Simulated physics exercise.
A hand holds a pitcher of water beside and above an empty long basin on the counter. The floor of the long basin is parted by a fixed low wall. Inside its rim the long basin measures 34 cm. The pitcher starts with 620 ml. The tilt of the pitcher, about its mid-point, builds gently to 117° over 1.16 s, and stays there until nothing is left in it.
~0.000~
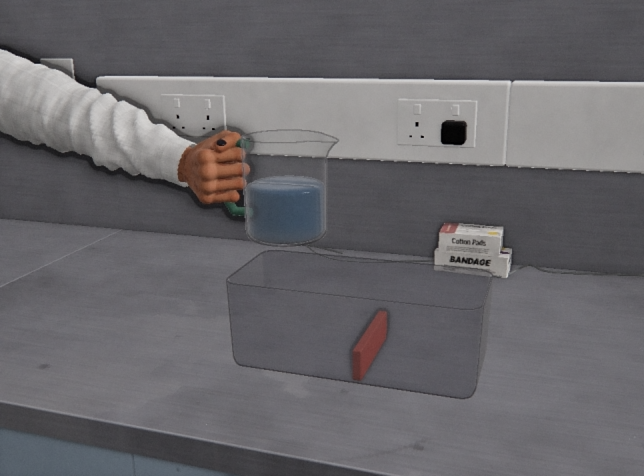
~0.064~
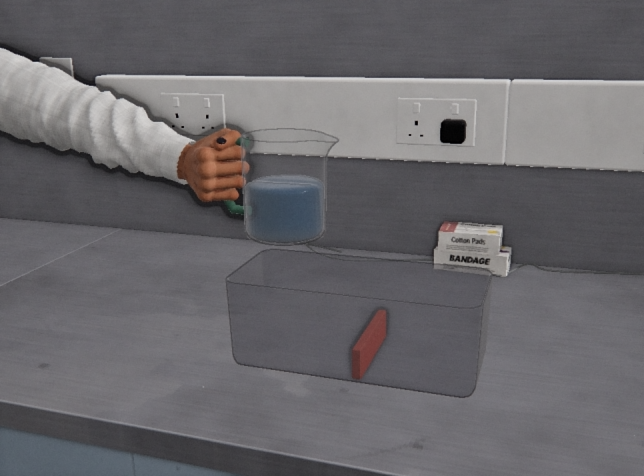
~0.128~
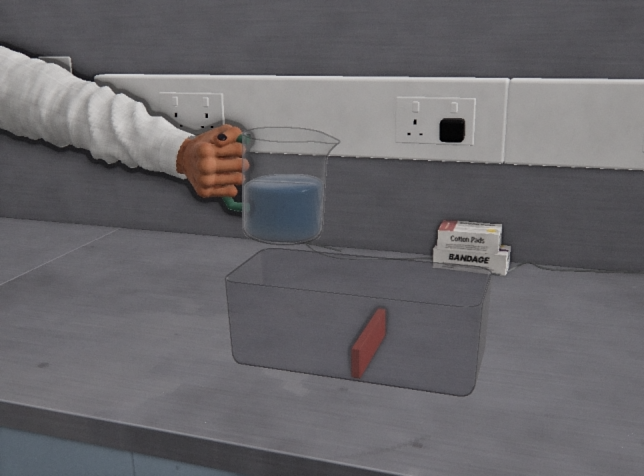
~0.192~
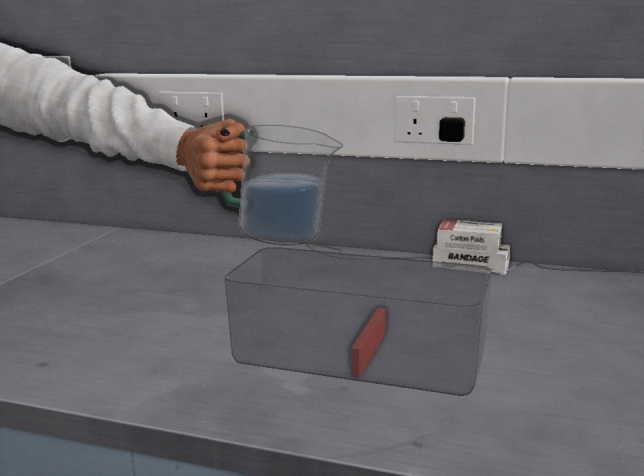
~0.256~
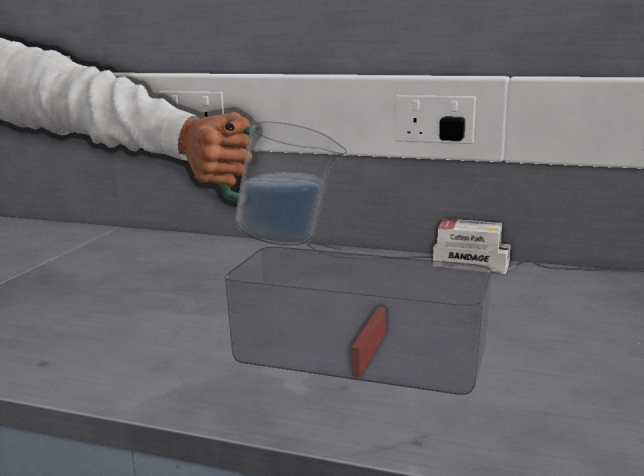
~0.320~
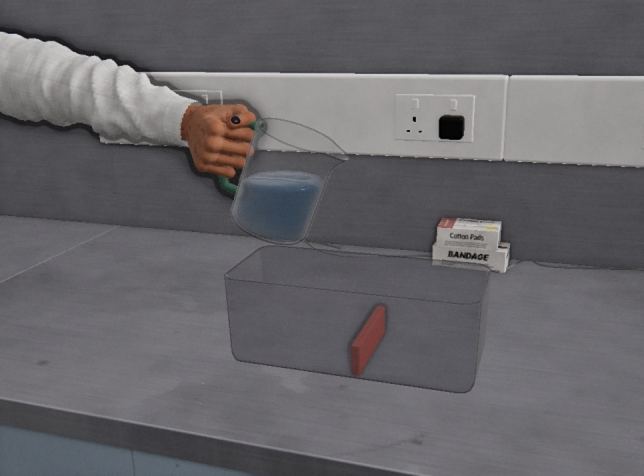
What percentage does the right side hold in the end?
The far part has some 54 per cent.
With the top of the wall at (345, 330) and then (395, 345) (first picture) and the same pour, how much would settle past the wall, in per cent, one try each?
First 90, then 15 per cent.
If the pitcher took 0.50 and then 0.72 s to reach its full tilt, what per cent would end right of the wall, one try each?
First 20, then 35 per cent.
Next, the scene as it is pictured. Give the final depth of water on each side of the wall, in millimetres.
Some 12 mm on the left and 16 mm on the right.
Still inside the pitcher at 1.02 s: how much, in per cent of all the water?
Near 22 in a hundred.
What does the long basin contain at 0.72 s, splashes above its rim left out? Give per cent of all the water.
Near 1 in a hundred.
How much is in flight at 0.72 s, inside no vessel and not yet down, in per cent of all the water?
Near 10 in a hundred.
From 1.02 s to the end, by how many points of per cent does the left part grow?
About 26 per cent.
After 0.72 s the tilt is 80° and 89 per cent is still to pour, 0 is left of the wall and 1 right of it.
After 1.02 s the tilt is 113° and 22 per cent is still to pour, 19 is left of the wall and 48 right of it.
After 1.33 s the tilt is 117° and 0 per cent is still to pour, 45 is left of the wall and 53 right of it.
After 1.66 s the tilt is 117° and 0 per cent is still to pour, 46 is left of the wall and 54 right of it.
In the end 46 per cent lies left of the wall, 54 right of it and 1 outside.
